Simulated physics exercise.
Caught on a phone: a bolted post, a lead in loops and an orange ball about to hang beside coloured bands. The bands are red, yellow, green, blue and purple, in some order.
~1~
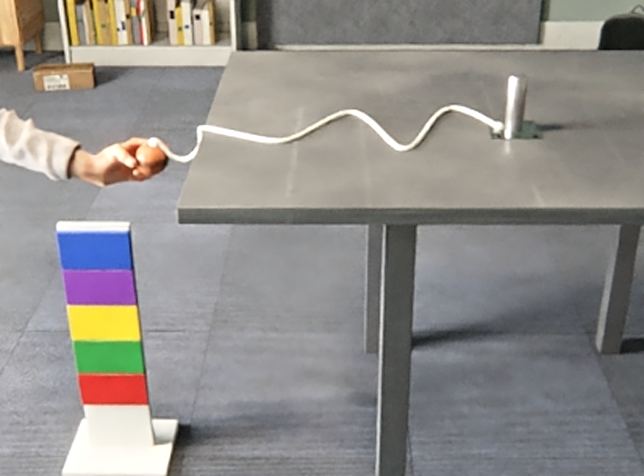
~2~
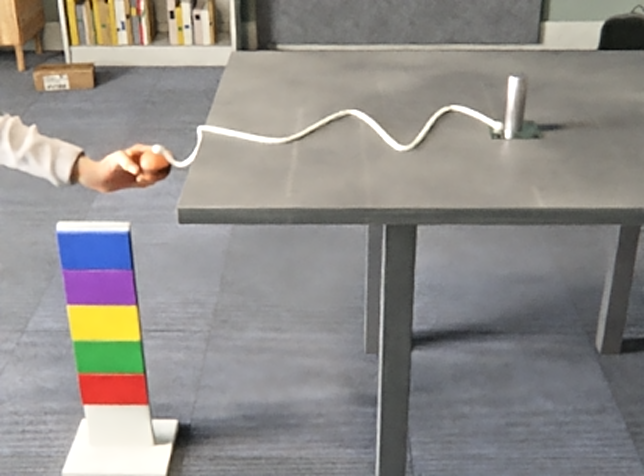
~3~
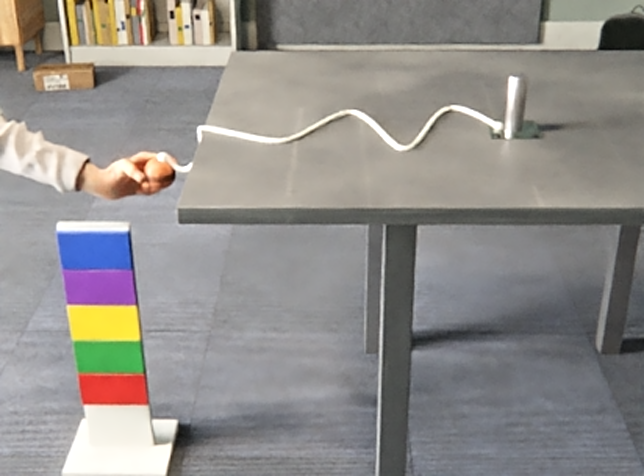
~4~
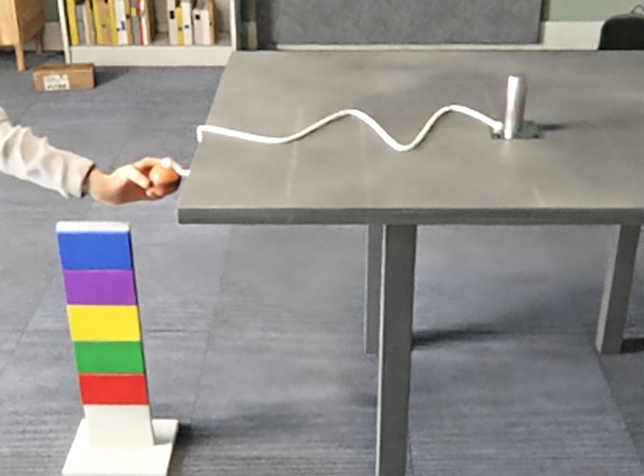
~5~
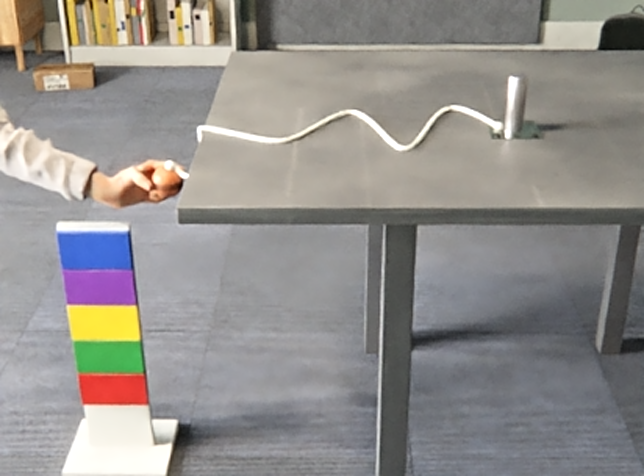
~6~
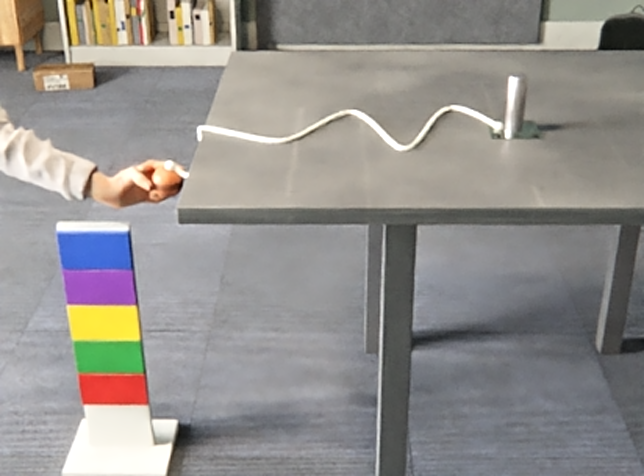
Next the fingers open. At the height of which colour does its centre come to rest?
The red one.
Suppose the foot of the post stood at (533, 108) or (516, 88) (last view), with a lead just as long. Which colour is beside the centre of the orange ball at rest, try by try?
It would be green; green.
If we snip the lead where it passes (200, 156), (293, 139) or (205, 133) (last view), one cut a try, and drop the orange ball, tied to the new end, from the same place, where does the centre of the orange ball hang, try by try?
About (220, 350), (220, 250) and (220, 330).
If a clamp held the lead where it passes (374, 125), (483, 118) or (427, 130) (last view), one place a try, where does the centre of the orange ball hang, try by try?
Try by try, around (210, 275), (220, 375) and (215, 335).
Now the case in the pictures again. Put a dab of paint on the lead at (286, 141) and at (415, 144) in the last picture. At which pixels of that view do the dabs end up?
Near (210, 244) and (313, 127).
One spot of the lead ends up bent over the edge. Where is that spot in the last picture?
Near (365, 118).
A little later, ball near (215, 378); level with red.
Next, ball near (222, 385); level with red.
When it is over, ball near (225, 389); level with red. The lead holds its middle at red.
